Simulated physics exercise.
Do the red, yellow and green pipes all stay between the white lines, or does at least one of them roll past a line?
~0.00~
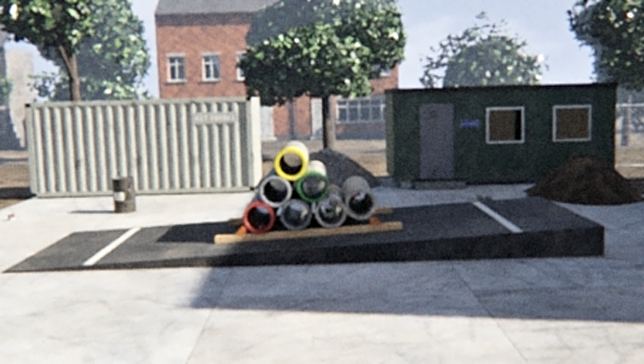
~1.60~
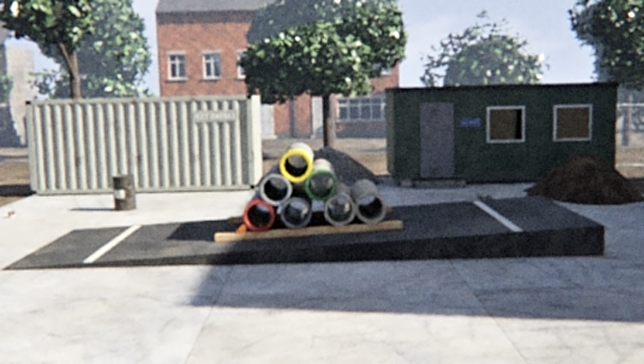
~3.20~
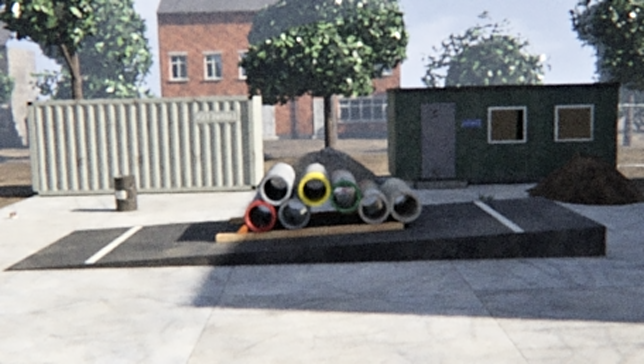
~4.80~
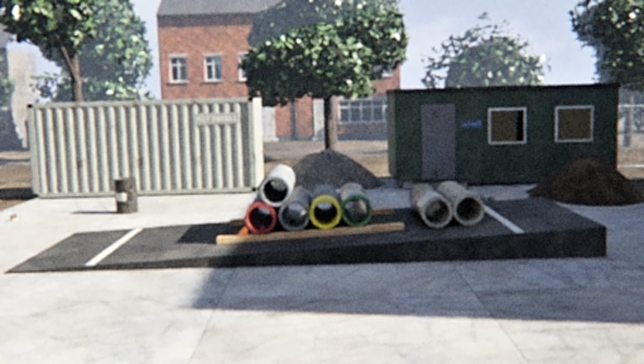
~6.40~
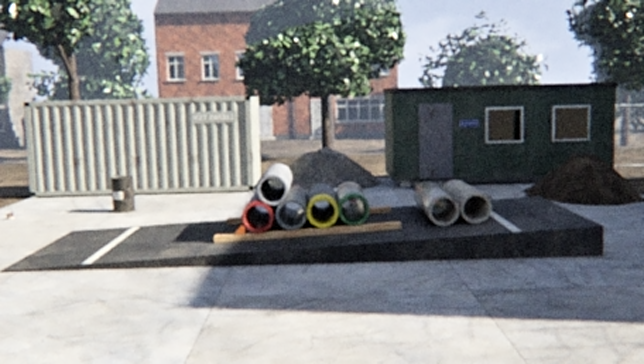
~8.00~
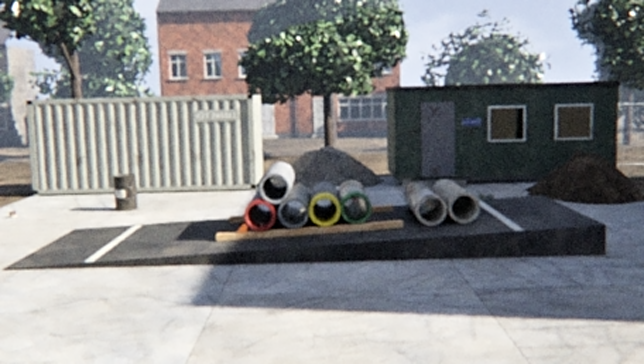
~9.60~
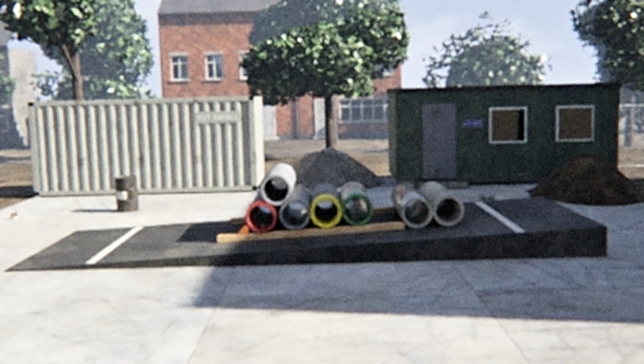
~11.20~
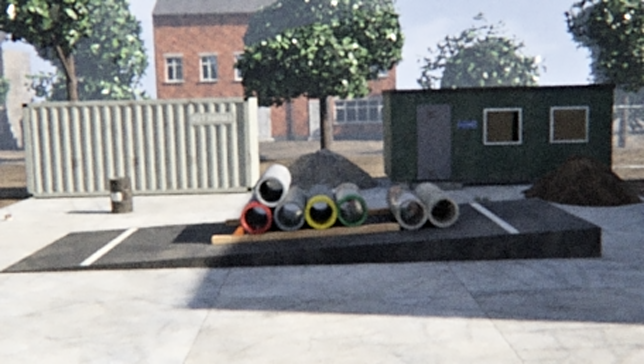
All of them stay between the white lines. The red, yellow and green pipes end up side by side on the timber, and none of them crosses a line.
The clip shows a stack of concrete pipes, some marked red, yellow and green, slumping rightward on a sloping asphalt pad. Two grey pipes roll off right, then drift back left, while yellow and green drop into the bottom row beside red and all stop between the white lines.
